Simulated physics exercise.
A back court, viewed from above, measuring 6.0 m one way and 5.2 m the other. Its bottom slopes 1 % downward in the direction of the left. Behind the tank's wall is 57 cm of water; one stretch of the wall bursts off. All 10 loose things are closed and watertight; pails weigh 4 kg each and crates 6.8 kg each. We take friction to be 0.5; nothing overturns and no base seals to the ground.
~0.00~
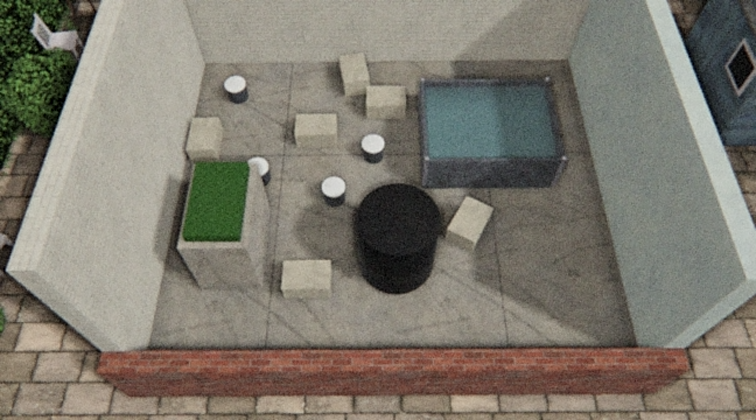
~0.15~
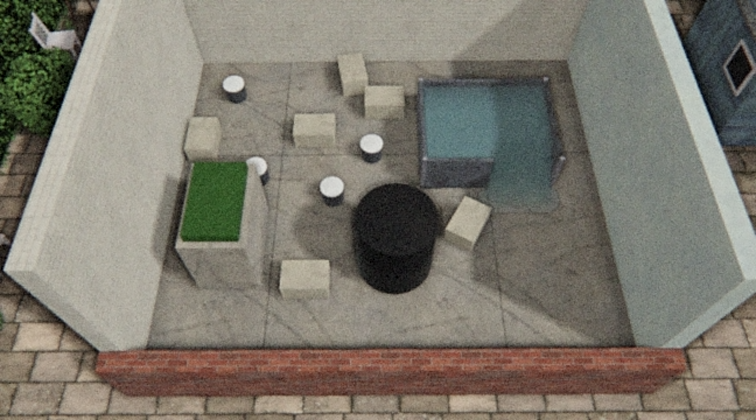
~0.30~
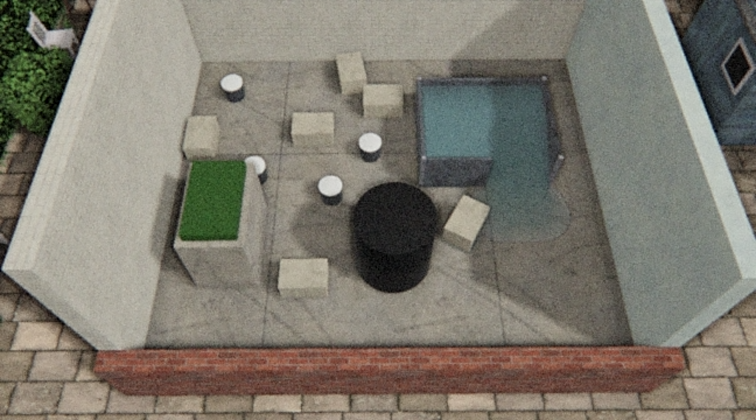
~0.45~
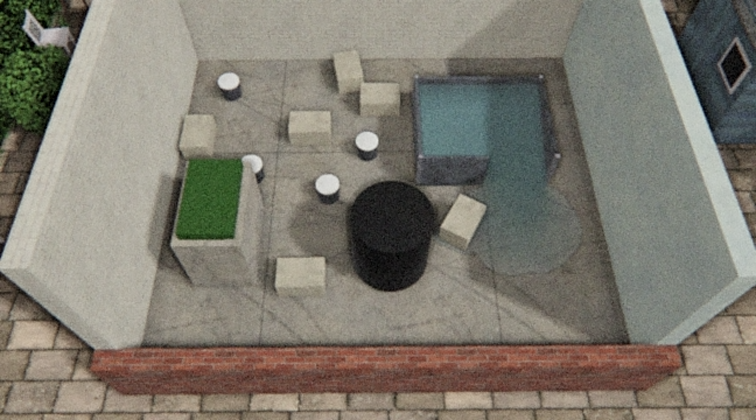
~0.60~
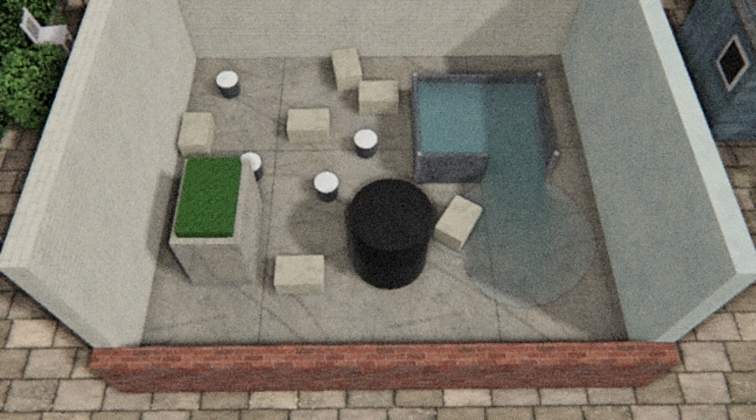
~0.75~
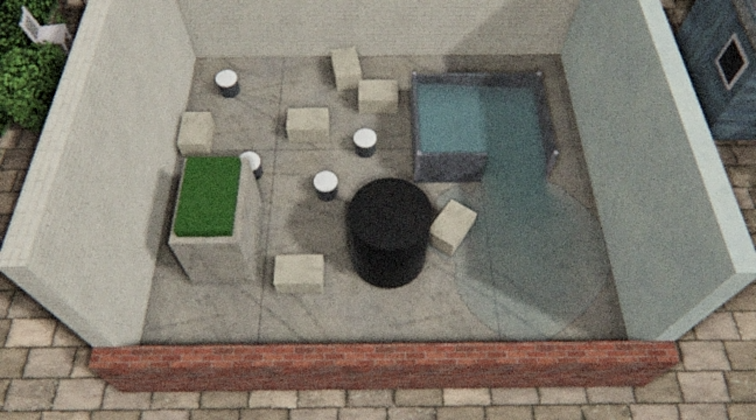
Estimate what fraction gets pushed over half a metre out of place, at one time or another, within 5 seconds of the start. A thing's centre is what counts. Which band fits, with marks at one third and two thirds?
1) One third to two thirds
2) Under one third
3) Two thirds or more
Option 2: Under one third.
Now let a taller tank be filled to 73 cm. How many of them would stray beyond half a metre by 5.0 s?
With that change, 2 of them.
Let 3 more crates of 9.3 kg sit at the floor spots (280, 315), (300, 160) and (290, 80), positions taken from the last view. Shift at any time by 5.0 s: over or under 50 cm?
Taking them one by one: It goes beyond, then it stays within, then it stays within.
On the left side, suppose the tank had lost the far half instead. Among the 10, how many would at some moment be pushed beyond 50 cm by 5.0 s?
Result: 7.
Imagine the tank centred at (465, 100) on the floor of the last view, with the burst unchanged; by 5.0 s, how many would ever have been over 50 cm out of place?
That gives 2 of them.
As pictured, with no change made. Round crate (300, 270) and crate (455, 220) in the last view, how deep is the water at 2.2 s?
Depth approx. 0 cm / 2 cm.
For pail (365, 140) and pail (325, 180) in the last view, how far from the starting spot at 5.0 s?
First: 0 cm. Second: 0 cm.
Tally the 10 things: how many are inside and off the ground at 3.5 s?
Then: 0.
After 1.1 s 0 of 10 are over 50 cm from their spots; 0 afloat.
After 2.2 s 0 of 10 are over 50 cm from their spots; 0 afloat.
After 3.5 s 0 of 10 are over 50 cm from their spots; 0 afloat.
After 5.0 s 1 of 10 are over 50 cm from their spots, and 1 have been at some point; 1 afloat.
